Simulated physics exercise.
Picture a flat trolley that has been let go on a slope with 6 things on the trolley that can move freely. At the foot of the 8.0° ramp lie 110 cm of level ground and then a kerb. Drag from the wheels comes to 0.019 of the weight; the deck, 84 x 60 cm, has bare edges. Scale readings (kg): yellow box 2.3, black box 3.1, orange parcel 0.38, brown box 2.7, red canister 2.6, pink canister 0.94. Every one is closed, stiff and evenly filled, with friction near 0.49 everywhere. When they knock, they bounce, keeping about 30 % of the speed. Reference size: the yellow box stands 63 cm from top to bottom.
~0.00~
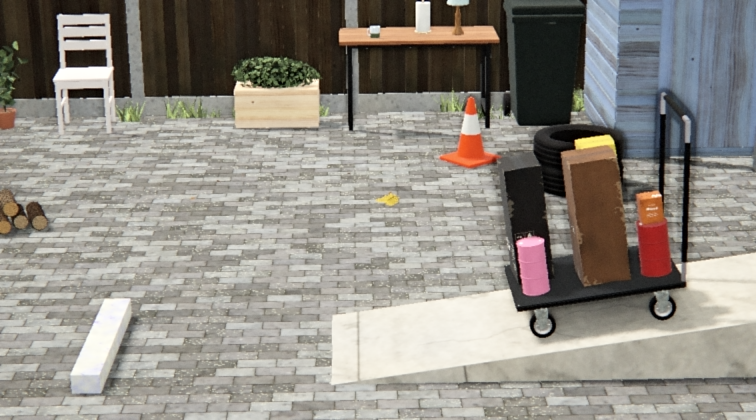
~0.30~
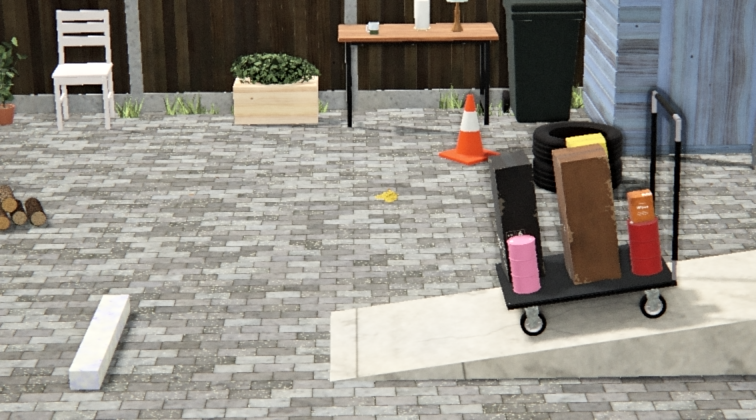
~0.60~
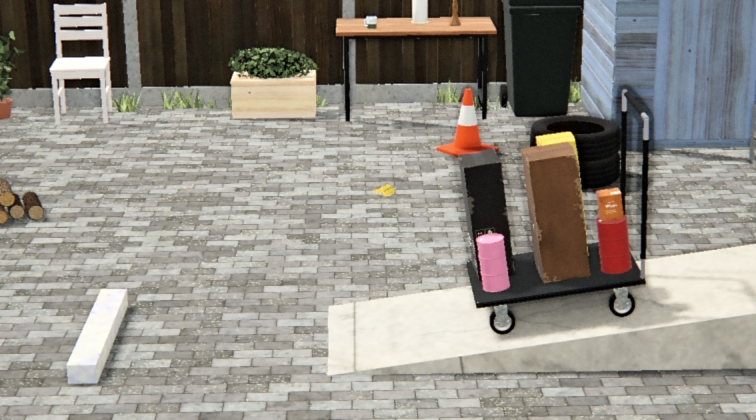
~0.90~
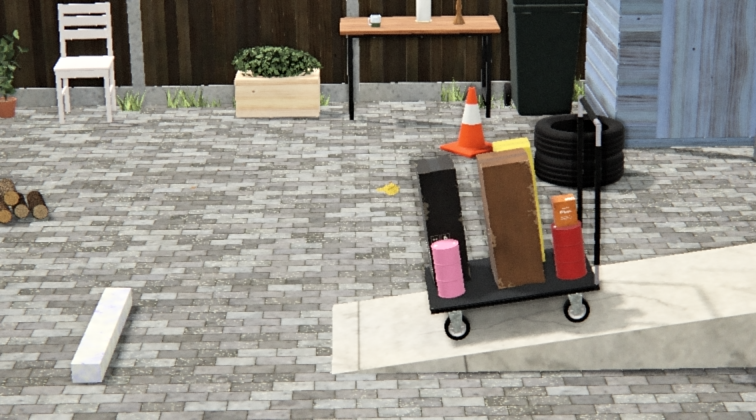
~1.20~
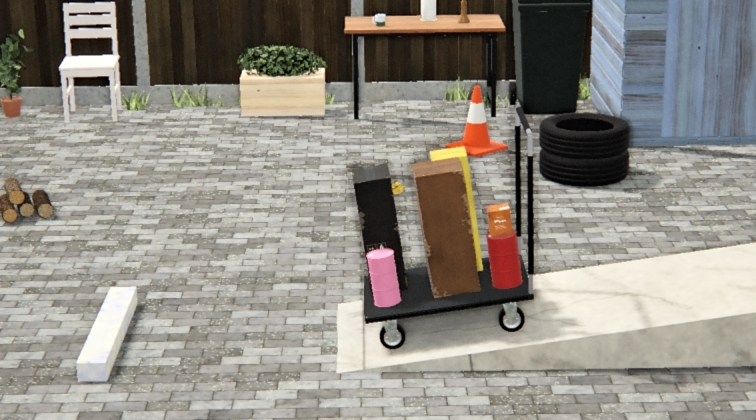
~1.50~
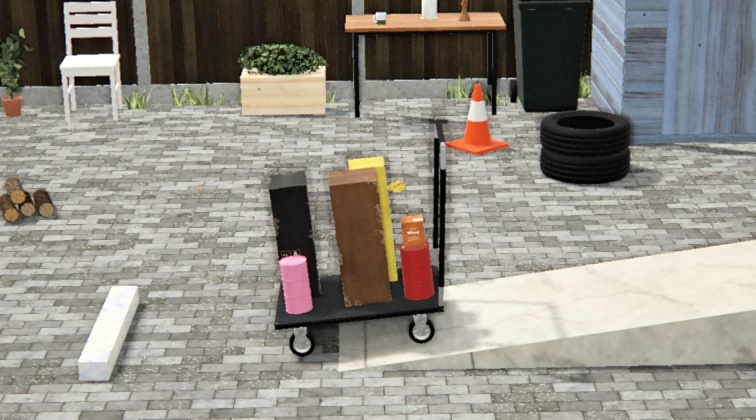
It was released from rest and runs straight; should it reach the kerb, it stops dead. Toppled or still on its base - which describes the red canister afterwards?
It's going to stay the right way up.
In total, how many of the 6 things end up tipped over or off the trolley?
5.
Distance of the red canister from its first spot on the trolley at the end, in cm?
Net shift near 18 cm.
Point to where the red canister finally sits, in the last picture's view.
At pixel (210, 285) or so, give or take.
Around 2.10 s, trolley at the kerb; pink canister now off the trolley; red canister shifted 12 cm near (223, 284); yellow box tipped 8° against what carries it.
Around 2.40 s, trolley at the kerb; black box now off the trolley; red canister tipped 20° against what carries it near (199, 282); yellow box tipped 70° against what carries it.
Around 2.90 s, trolley at the kerb; yellow box and brown box now off the trolley; red canister shifted 19 cm near (209, 285); orange parcel tipped 18° against what carries it.
Finally (4.2 s), off the trolley and tipped over, yellow box, black box, brown box and pink canister; on their side or leaning hard on the trolley, orange parcel; not toppled but over 10 cm from the start, red canister. Final places as that camera would see them, red canister near (210, 285).
